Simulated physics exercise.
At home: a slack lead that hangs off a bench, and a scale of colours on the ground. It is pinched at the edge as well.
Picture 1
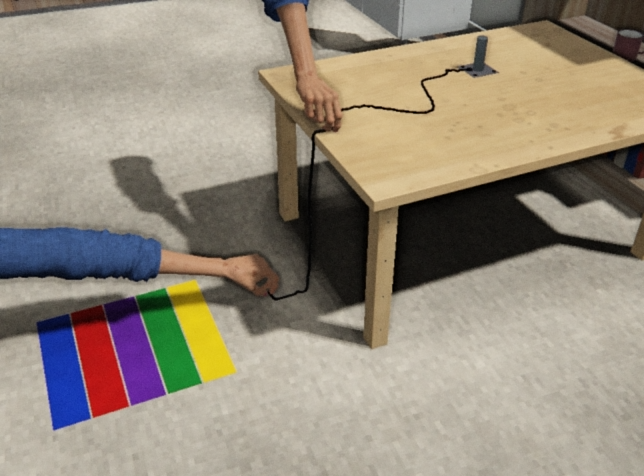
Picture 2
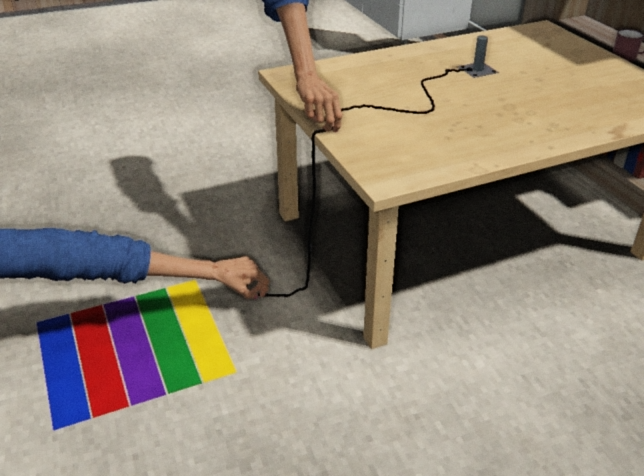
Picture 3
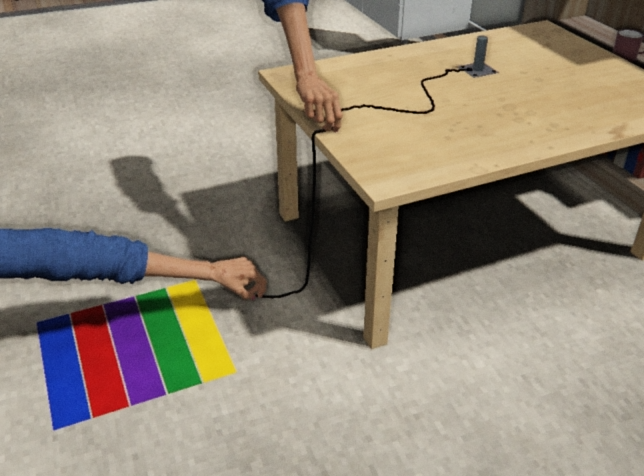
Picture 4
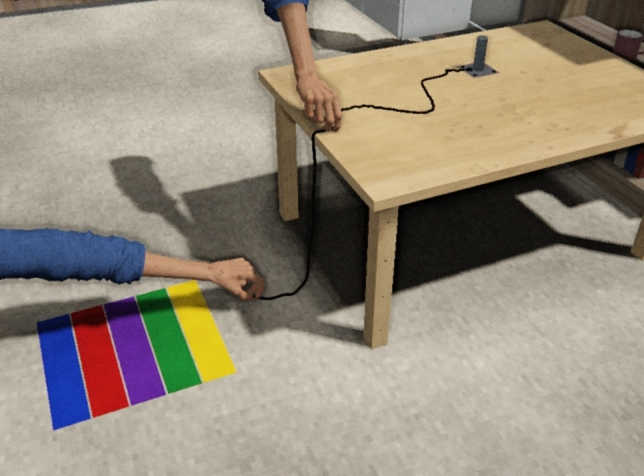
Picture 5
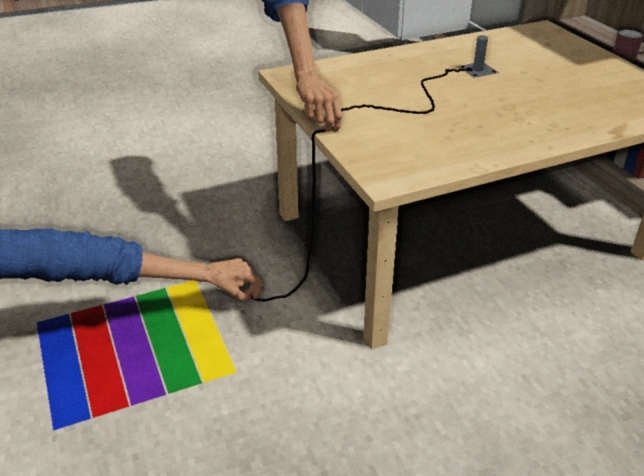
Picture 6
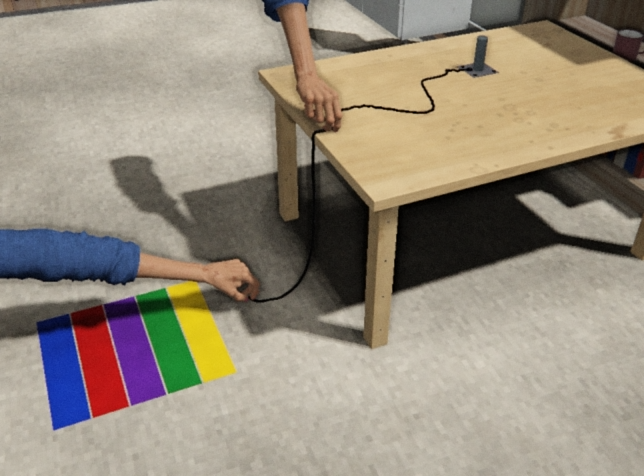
A hand near the floor draws the loose end of a black cord slightly left, toward the yellow end of a striped colour chart, while another hand pins the cord at the edge of a wooden table.
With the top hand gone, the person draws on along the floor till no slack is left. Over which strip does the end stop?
The blue one.
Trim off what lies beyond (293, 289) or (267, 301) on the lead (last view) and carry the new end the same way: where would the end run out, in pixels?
In that order: (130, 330) and (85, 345).
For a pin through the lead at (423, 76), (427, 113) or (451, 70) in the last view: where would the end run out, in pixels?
Try by try, around (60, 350), (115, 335) and (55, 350).
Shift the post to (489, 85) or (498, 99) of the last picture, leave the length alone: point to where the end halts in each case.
The places are (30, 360) and (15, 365).
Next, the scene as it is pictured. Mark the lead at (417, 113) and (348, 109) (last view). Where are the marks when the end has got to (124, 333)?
They go to (358, 111) and to (307, 146).
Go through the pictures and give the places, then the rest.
The first picture shows end (268, 292); yellow (213, 359); green (178, 369); purple (143, 380); red (106, 391); blue (68, 403).
The second picture shows end (259, 295); lead through (446, 74) (433, 102) (368, 106) (321, 131) (313, 204) (308, 272).
The third picture shows end (256, 295).
The fourth picture shows end (254, 296); lead through (446, 74) (433, 102) (368, 106) (321, 131) (313, 204) (308, 273).
The fifth picture shows end (252, 297).
The sixth picture shows end (249, 297); lead through (446, 74) (433, 102) (368, 106) (321, 131) (314, 203) (304, 273).
Soon after, end near (124, 333); over purple.
After that, end near (76, 347); over blue.
At the stop, end near (48, 354); over blue. It halts on the blue strip.
